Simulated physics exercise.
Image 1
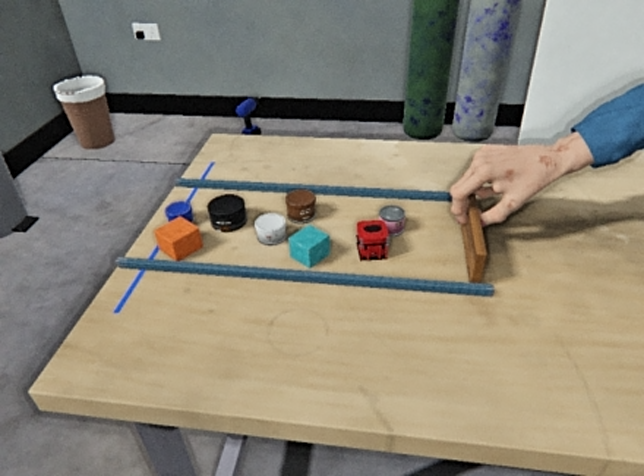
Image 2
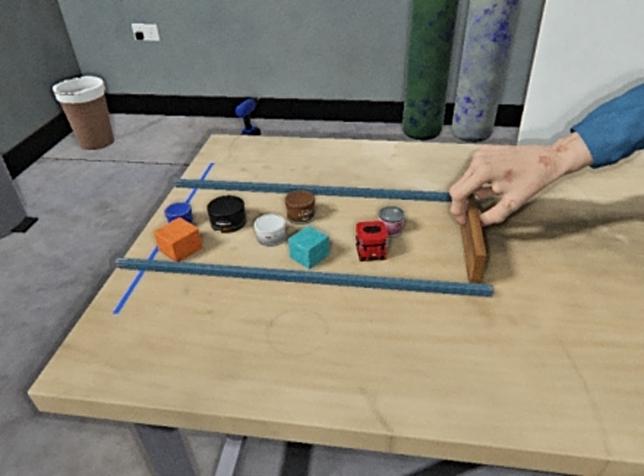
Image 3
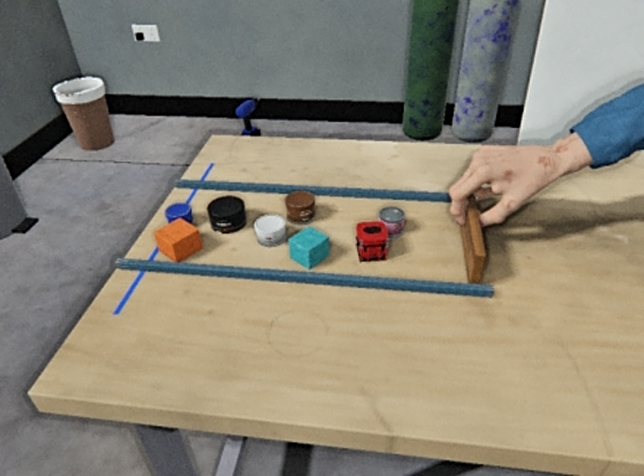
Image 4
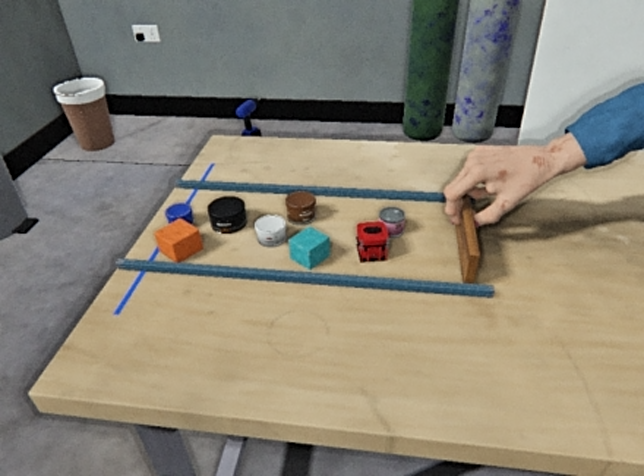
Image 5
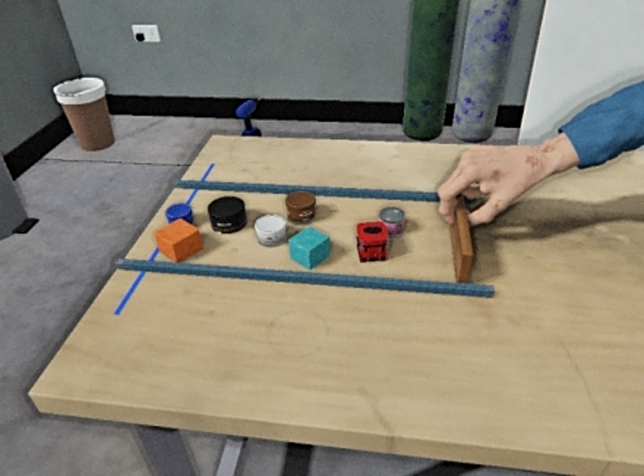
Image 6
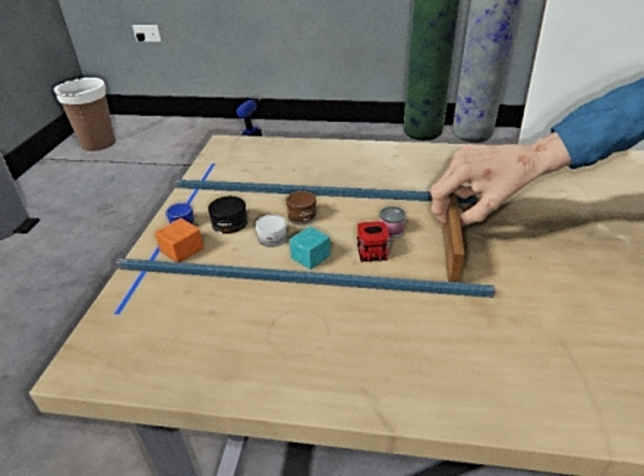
A hand slides a wooden board slightly left between two rails toward small scattered objects.
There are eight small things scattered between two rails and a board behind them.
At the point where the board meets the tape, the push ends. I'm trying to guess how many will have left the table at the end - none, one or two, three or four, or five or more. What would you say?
The number that tumble down is over two and under five.
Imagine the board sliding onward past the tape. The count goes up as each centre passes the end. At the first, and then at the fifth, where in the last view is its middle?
The middle is near (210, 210) first and near (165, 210) after.
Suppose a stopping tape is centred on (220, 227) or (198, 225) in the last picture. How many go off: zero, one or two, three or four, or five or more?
First place: None; second place: One to two.
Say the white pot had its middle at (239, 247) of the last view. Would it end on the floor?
Drops.
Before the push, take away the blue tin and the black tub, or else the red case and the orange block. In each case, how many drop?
Result: 2, then 2.
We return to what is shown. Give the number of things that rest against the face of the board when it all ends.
At rest, 4 are in contact.
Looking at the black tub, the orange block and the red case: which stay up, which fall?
Result - black tub fallen, orange block fallen, red case retained.
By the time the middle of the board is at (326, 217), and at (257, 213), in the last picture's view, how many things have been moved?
Tally: First 4; then 6.
Soon after, none off yet; blue tin at rest near (181, 217); orange block at rest near (180, 241); black tub at rest near (228, 215).
Then, none off yet; blue tin at rest near (181, 217); orange block at rest near (180, 241); black tub moved a little near (218, 211).
By the end, the number that fall off is three or four; fallen, white pot, black tub, orange block and blue tin.
